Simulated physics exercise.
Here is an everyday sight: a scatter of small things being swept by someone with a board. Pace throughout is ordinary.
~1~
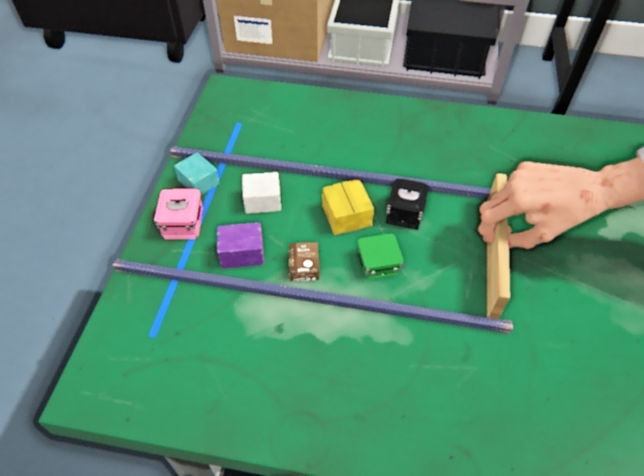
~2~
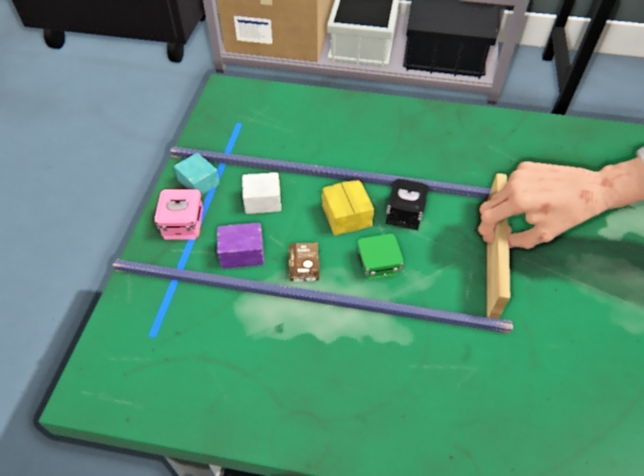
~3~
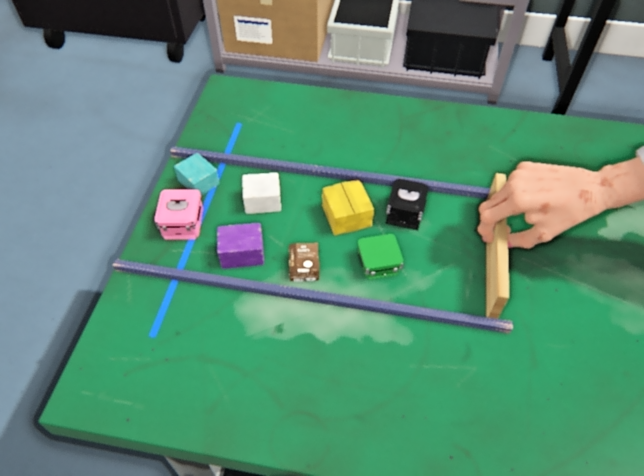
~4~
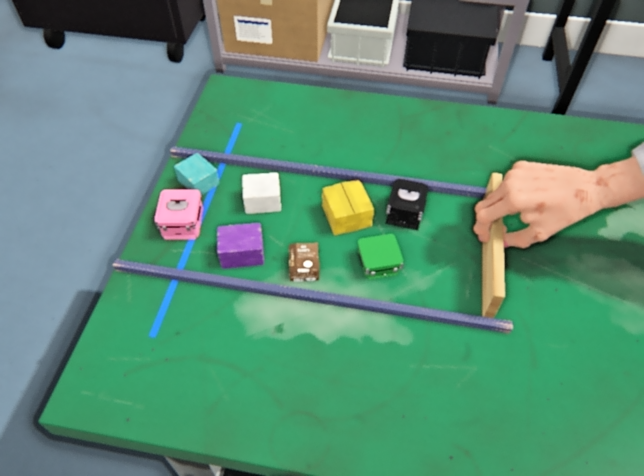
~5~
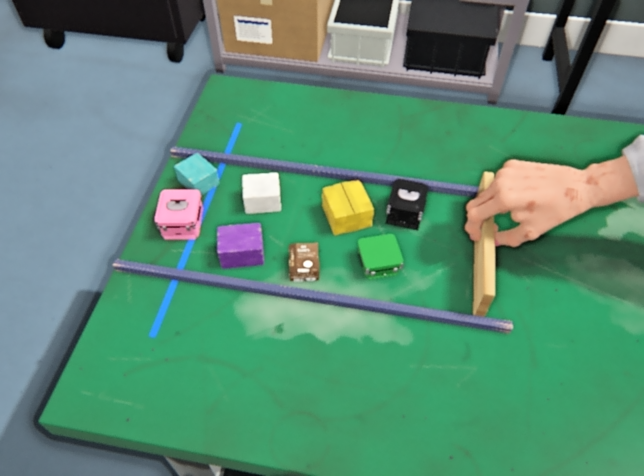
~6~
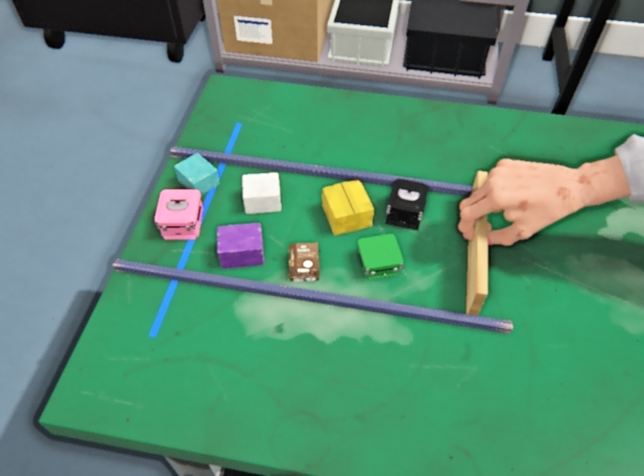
To begin with, a hand holds a wooden board upright at the right end of two rods on a green table, with small colourful blocks and cases scattered between them. The hand then slides the board slightly left, still short of the objects, which all stay still.
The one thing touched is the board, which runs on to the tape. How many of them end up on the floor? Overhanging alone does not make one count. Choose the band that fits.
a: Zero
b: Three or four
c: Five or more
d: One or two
The answer is b.
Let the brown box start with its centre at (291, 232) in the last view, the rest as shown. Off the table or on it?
From there it survives.
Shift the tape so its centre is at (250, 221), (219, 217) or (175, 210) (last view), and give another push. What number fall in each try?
Per try: 1; 2; 5.
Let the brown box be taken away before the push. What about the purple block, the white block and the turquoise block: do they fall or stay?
The purple block stays put; the white block goes down; the turquoise block goes down.
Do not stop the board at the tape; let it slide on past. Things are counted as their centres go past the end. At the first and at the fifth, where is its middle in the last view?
About (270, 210), then about (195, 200).
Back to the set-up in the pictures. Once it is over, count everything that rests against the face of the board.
Number: 3.
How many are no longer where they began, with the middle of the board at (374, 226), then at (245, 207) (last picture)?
Well, it's 3 at the first one and 8 at the second.
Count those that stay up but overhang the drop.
I make it 2.
Early on, none off yet; turquoise block at rest near (197, 175); pink case at rest near (180, 214); purple block at rest near (241, 246).
Finally, the number that fall off is three or four; lost, white block, pink case and turquoise block.
